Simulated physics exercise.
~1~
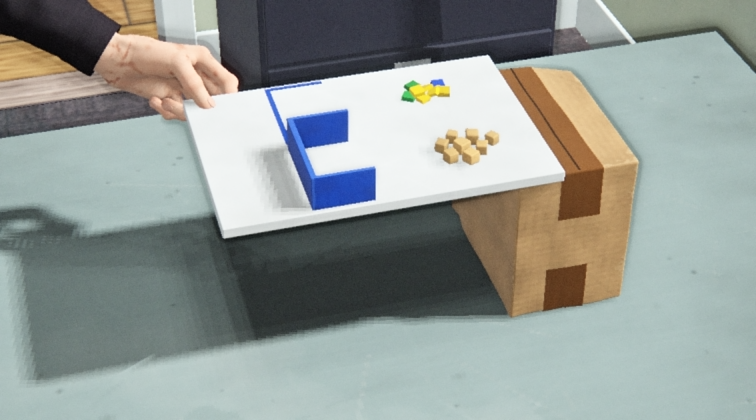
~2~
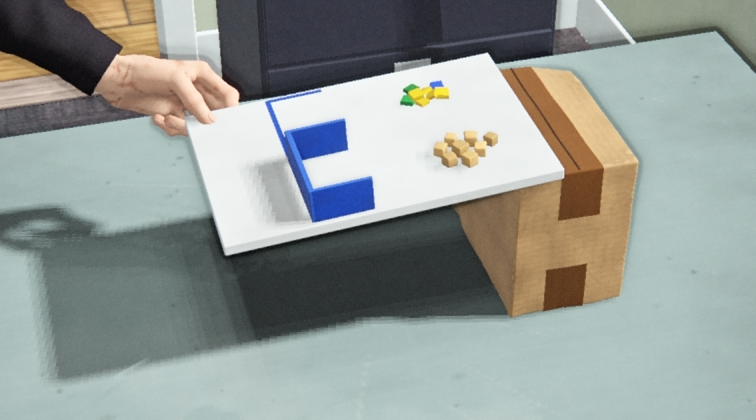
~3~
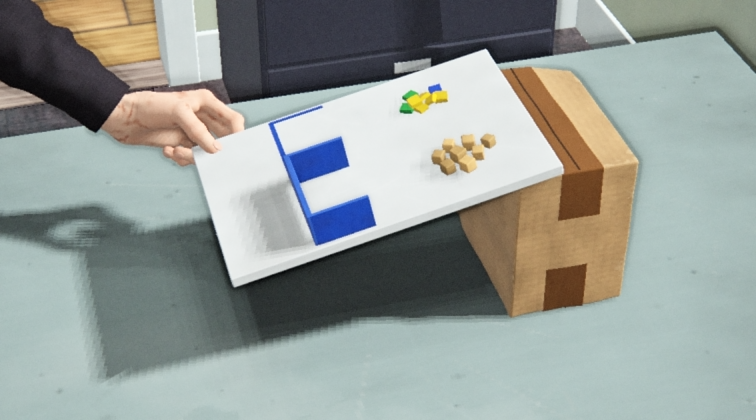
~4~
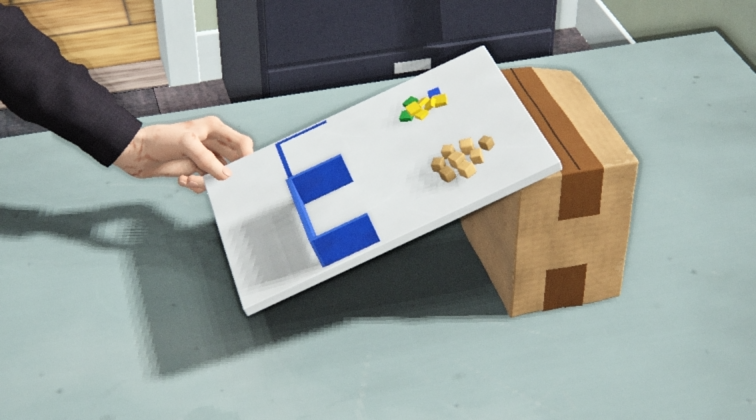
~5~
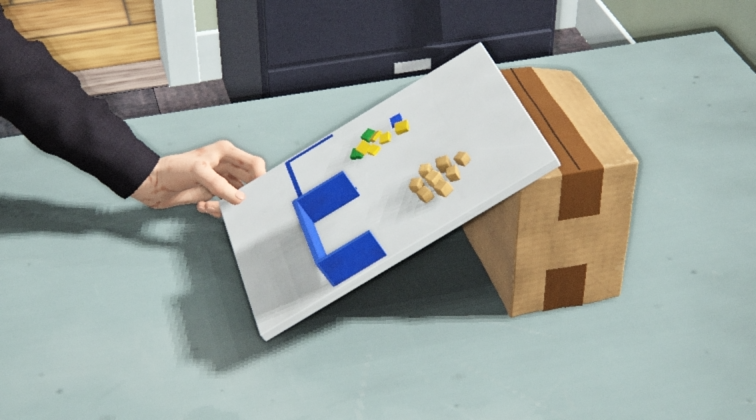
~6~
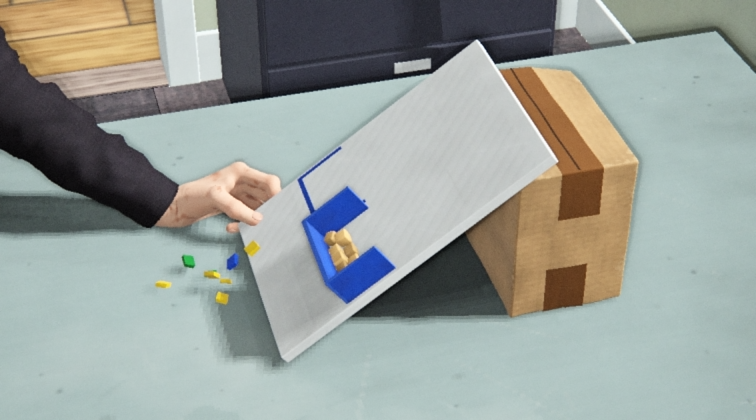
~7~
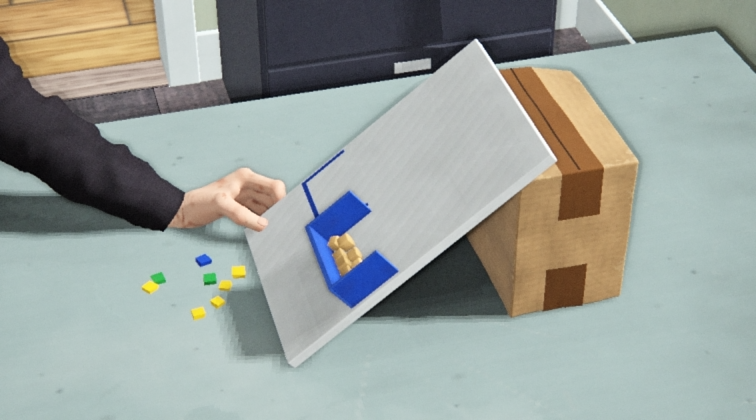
Hand lowering a white board propped on a cardboard box, wooden cubes sliding into a blue barrier, colourful pieces spilling onto the counter.
